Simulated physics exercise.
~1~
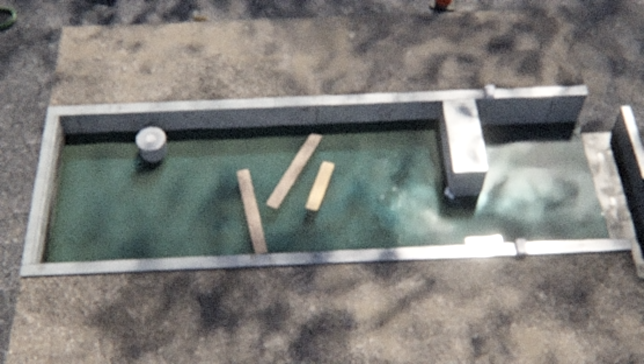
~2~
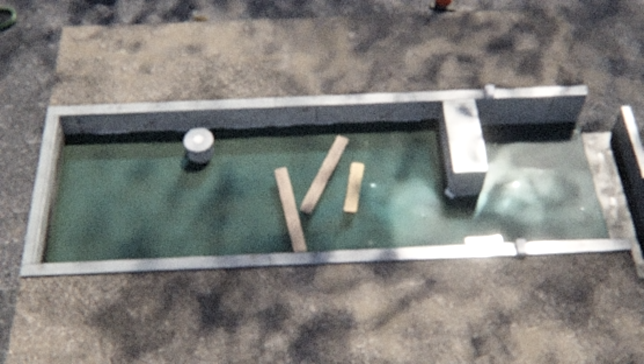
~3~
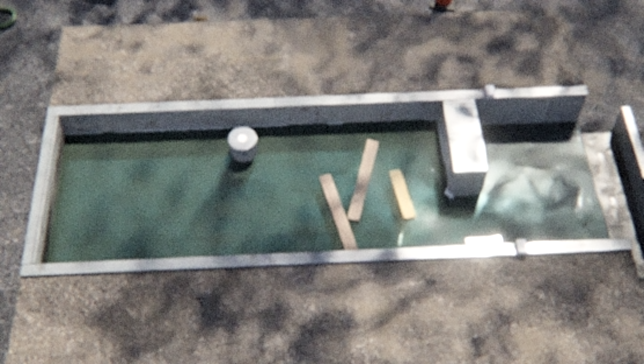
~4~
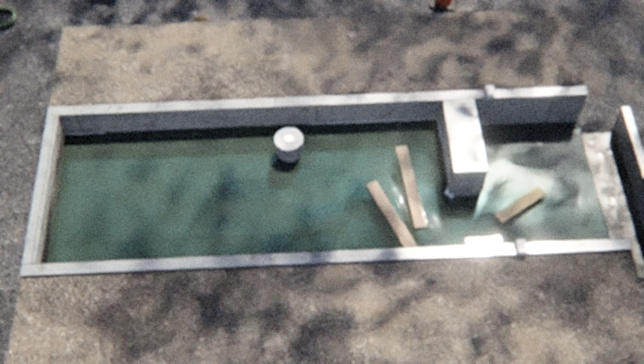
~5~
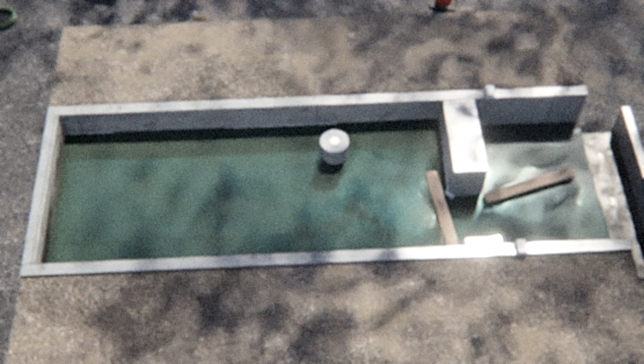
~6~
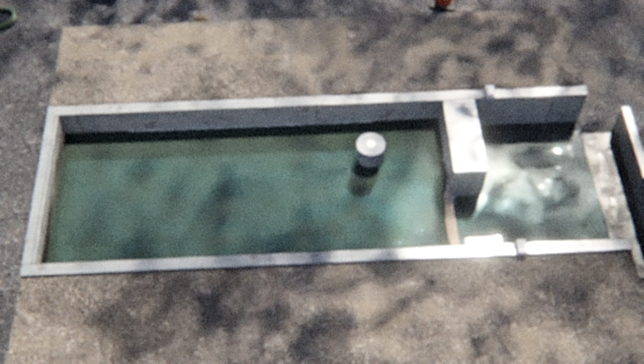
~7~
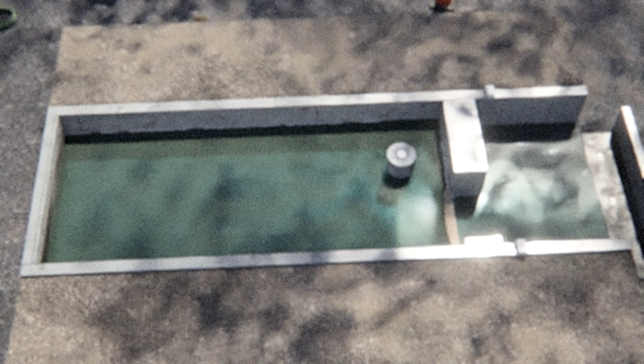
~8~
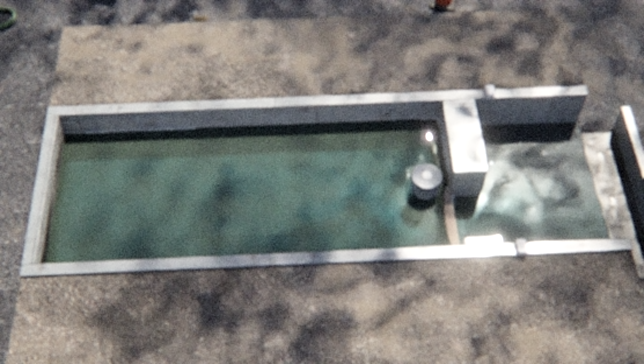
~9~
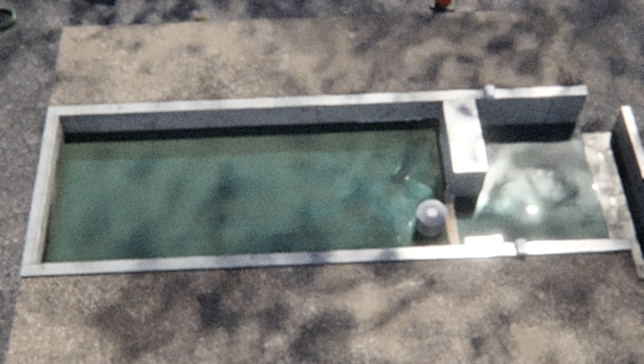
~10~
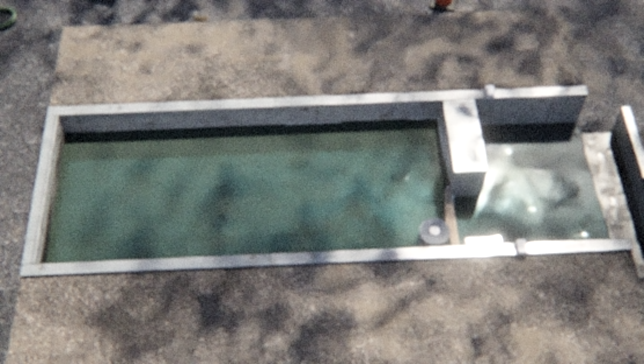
In a walled water channel, two planks drift out right while another and a drum lodge by the gap.
